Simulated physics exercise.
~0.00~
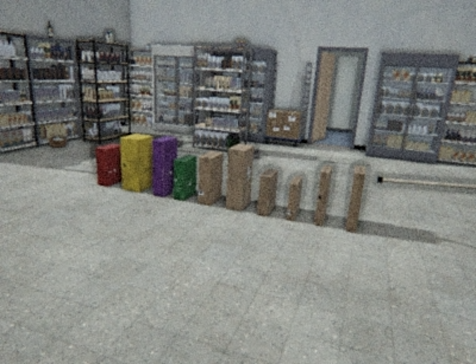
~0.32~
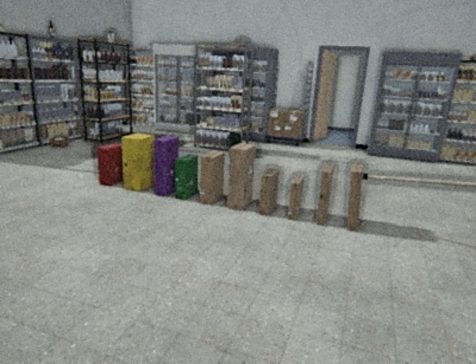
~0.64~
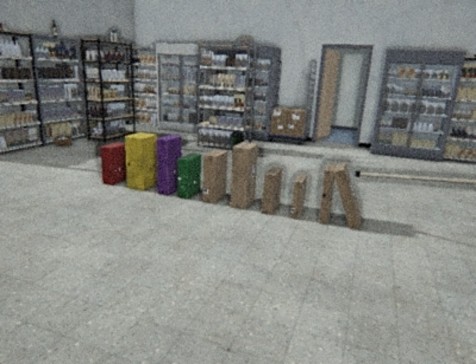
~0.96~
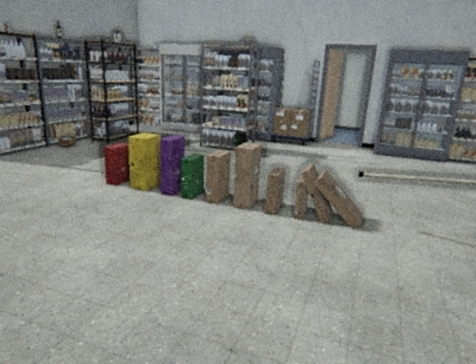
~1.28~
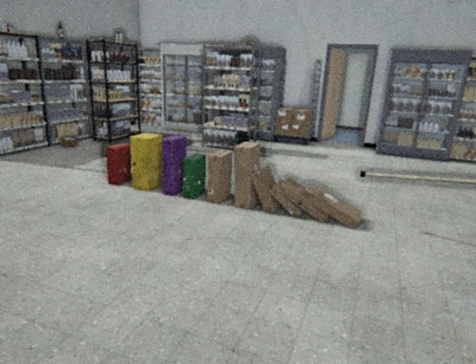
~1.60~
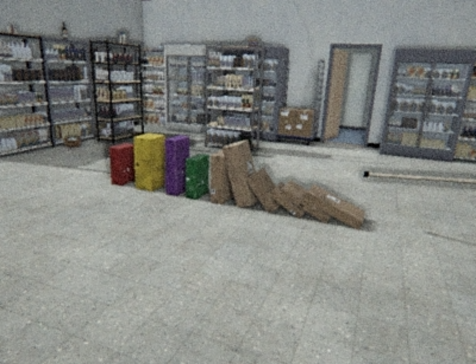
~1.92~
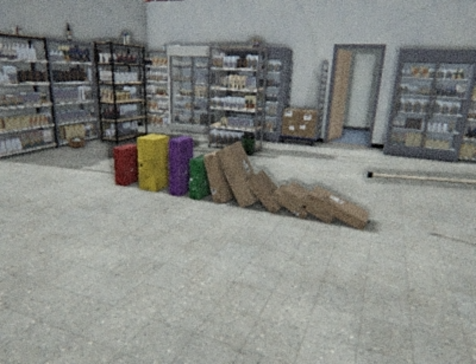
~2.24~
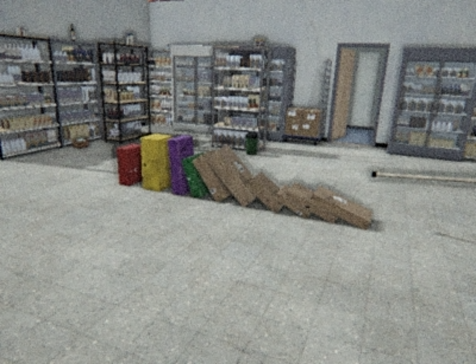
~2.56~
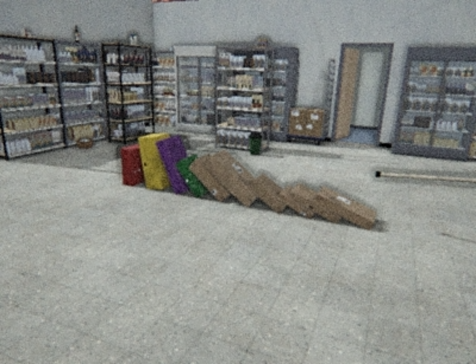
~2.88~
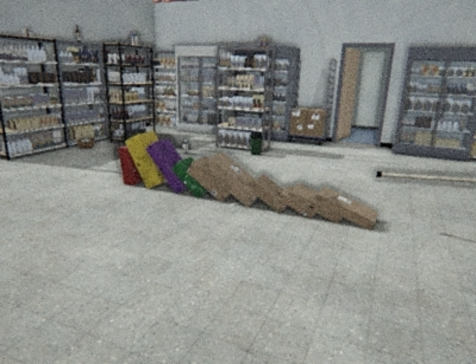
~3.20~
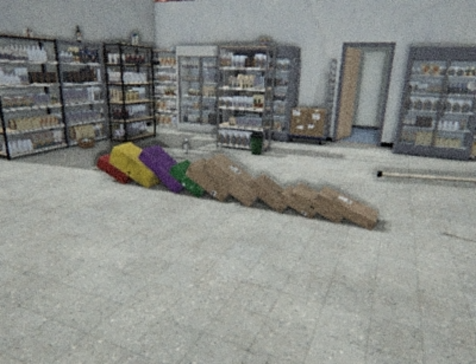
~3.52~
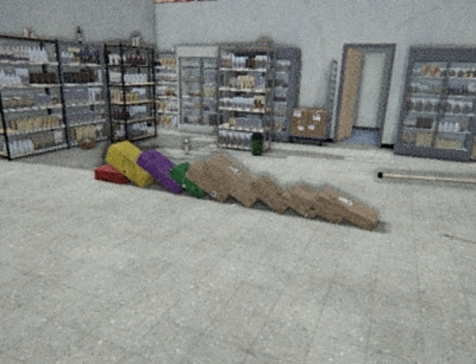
A row of upright cartons on a shop floor topples from the right end toward the left, brown boxes falling first, then the green, purple, yellow and red ones, until all lie tipped, the red flat at the left and most others propped on their neighbours.
